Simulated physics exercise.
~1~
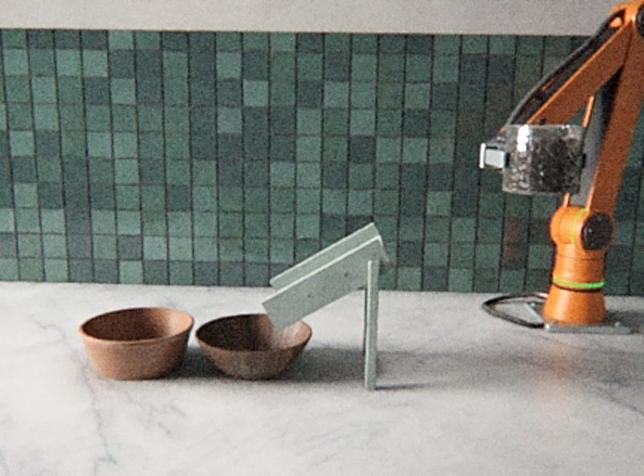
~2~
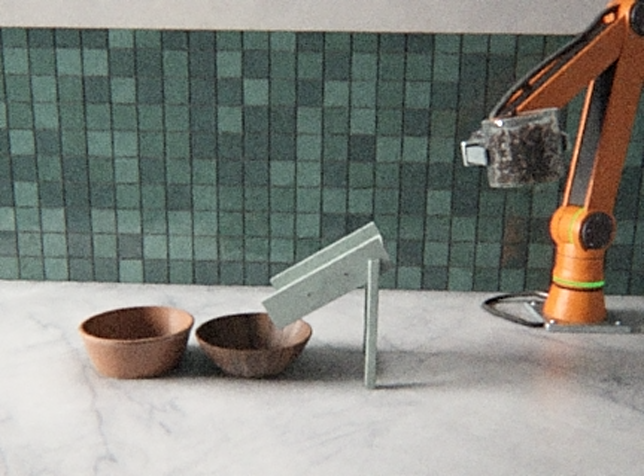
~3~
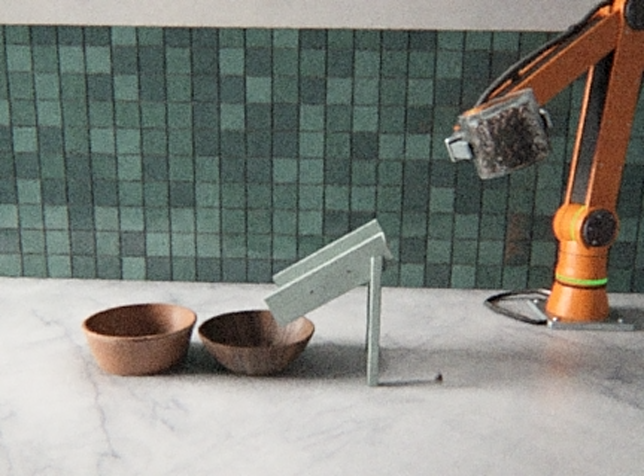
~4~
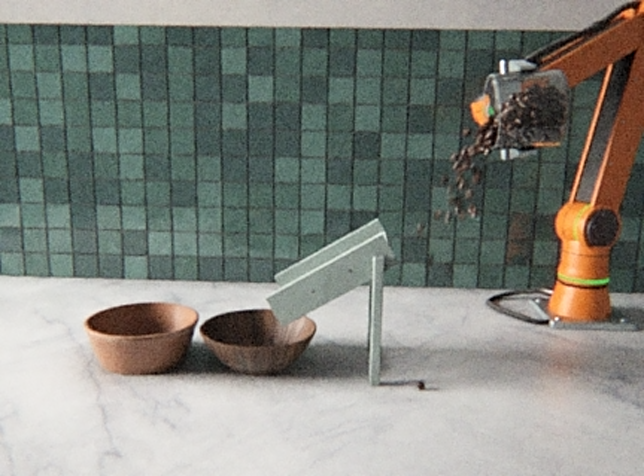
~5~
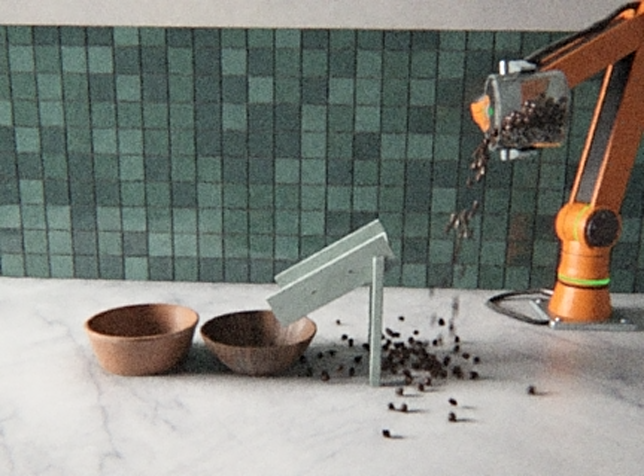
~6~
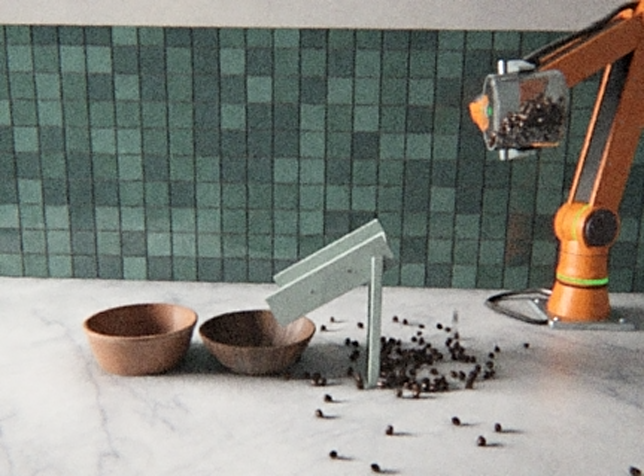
We see an orange robot arm raise and tip a clear cup of dark beans, which pour down short of a pale green chute and scatter on the marble counter around its leg, leaving two brown bowls apparently empty and many beans still in the cup.
